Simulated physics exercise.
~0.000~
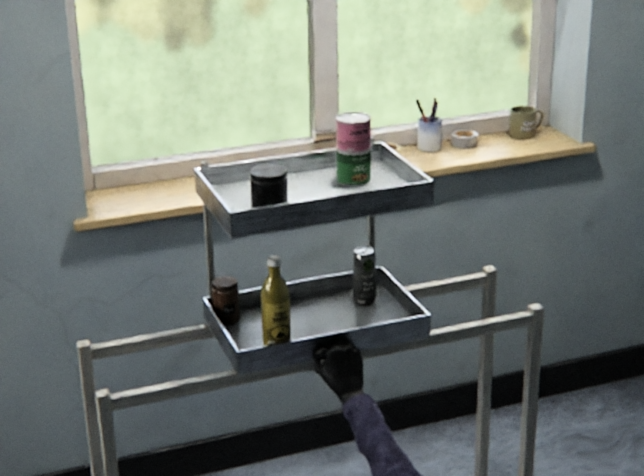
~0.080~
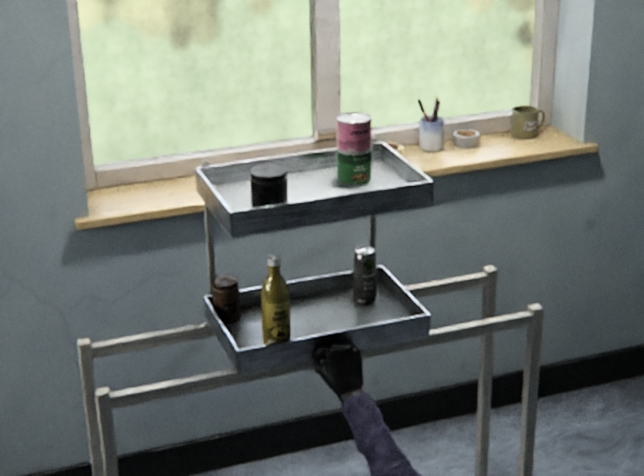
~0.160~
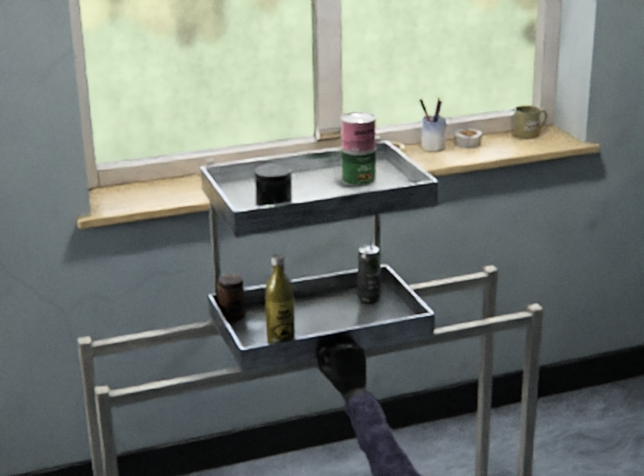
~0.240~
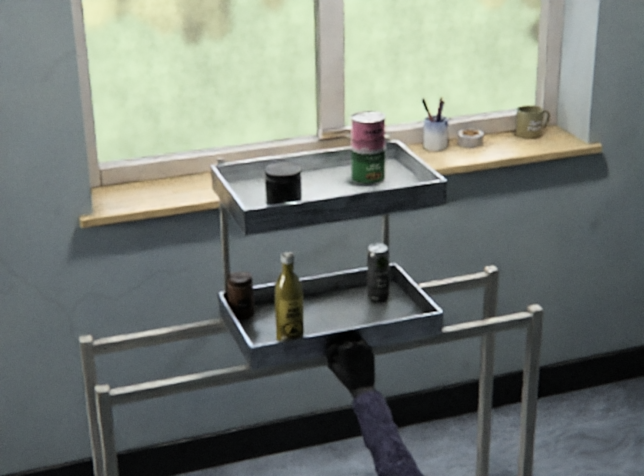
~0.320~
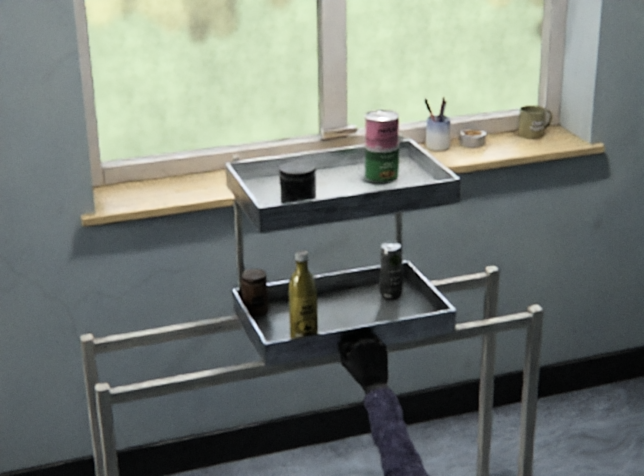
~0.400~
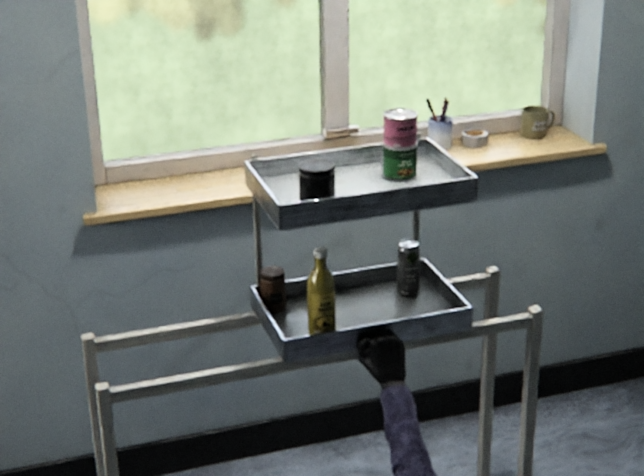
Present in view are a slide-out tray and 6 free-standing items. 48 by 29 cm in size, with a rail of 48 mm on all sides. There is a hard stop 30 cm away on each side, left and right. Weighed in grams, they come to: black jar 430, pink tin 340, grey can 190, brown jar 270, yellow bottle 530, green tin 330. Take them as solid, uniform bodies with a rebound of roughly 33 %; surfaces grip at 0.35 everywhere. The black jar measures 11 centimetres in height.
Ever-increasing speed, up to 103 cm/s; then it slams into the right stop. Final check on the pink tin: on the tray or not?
It is no longer on the tray.
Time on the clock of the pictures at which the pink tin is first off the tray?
0.8 s, roughly.
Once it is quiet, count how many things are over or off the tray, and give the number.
2.
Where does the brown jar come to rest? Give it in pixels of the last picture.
Roughly at (388, 271) in the last picture.
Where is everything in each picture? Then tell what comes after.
In the first picture, tray midway; pink tin (354, 133); black jar (269, 192).
In the second picture, tray midway; brown jar (226, 299); yellow bottle (276, 304).
In the third picture, tray has slid 1 cm right; green tin (359, 164); black jar (274, 191).
In the fourth picture, tray has slid 4 cm right; grey can (378, 273); brown jar (241, 296).
In the fifth picture, tray has slid 7 cm right; yellow bottle (303, 299); green tin (382, 161).
In the sixth picture, tray has slid 12 cm right; pink tin (400, 128); black jar (317, 186).
By 0.70 s, tray has slid 30 cm right; pink tin 8 cm from its spot near (495, 116); grey can tilted 10°; yellow bottle tilted 4°.
By 0.80 s, tray has slid 30 cm right; pink tin now off the tray; yellow bottle tilted 23°; grey can tilted 15°.
By 1.10 s, tray has slid 30 cm right; yellow bottle on its side; brown jar 14 cm from its spot; black jar 14 cm from its spot.
When it is over (1.8 s), off the tray, pink tin; lying over on the tray, yellow bottle; not toppled but over 5 cm from the start, black jar, brown jar and green tin; the last one within 5 cm of the start.
